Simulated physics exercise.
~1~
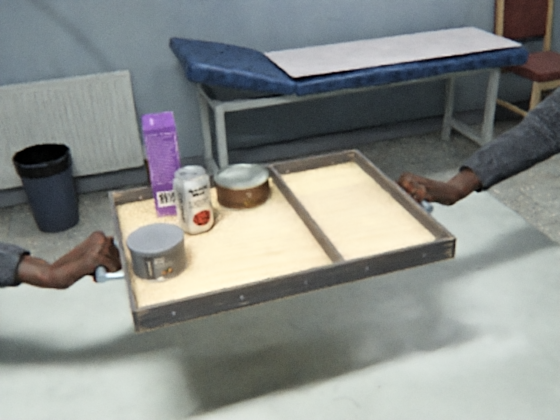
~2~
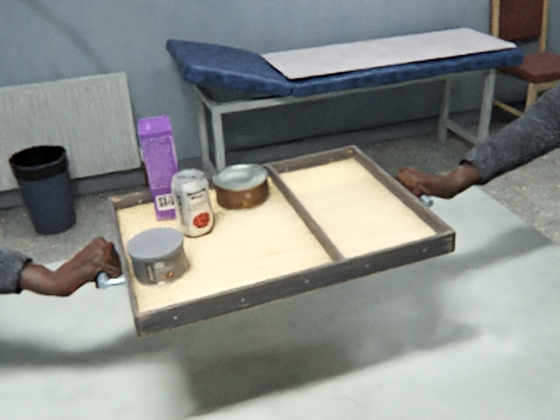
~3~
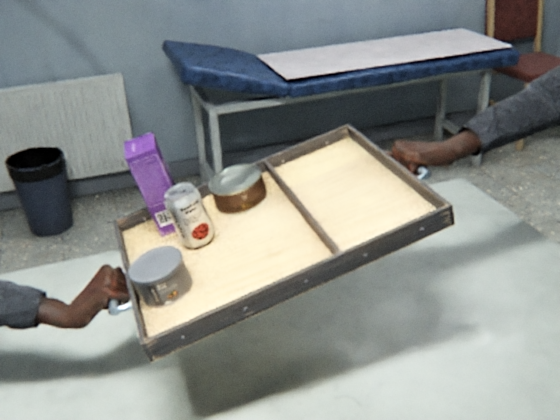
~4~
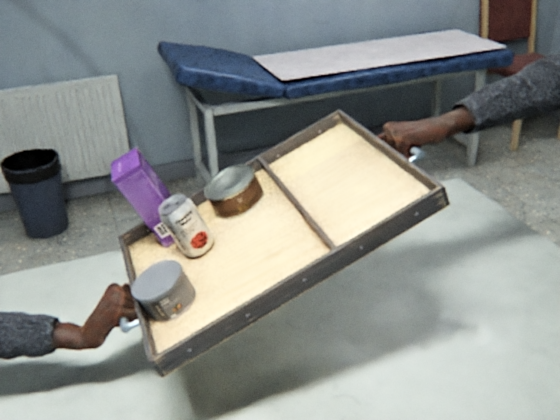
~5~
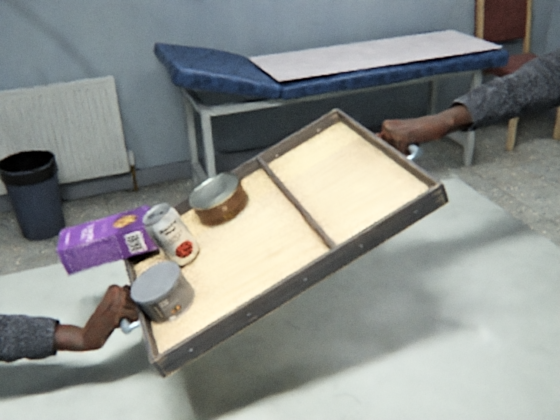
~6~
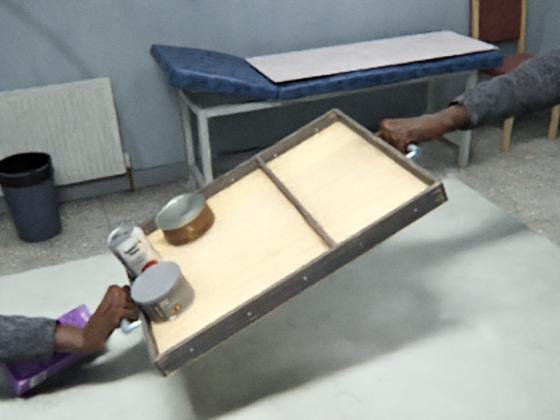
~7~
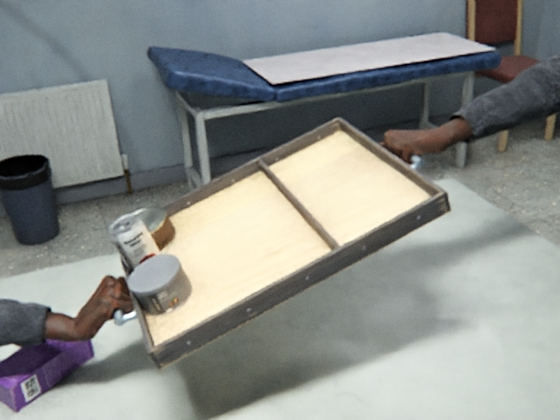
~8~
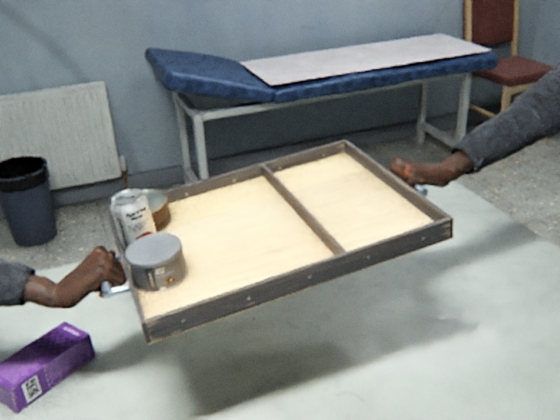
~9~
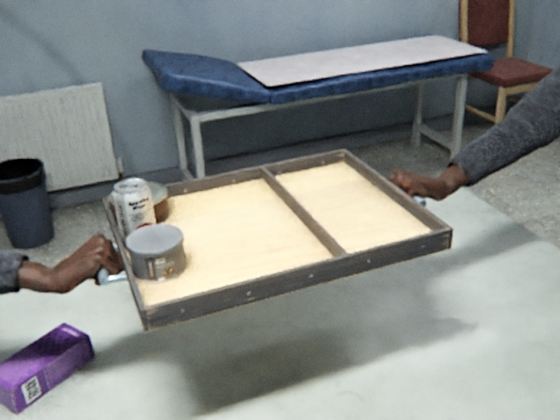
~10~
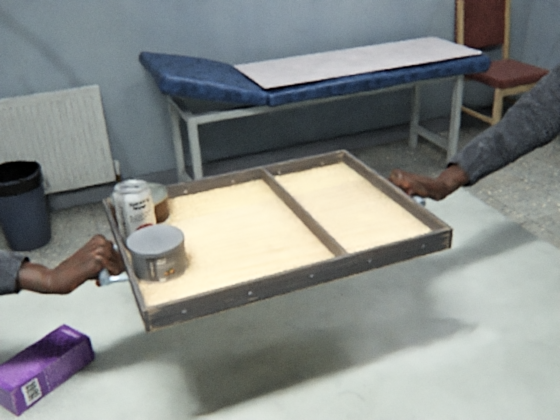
A wooden tray held by two hands tilted down to the left, and the purple carton toppled over the edge while the white can and brown tub slid left; the tray then levelled, leaving the carton lying on its side below it.
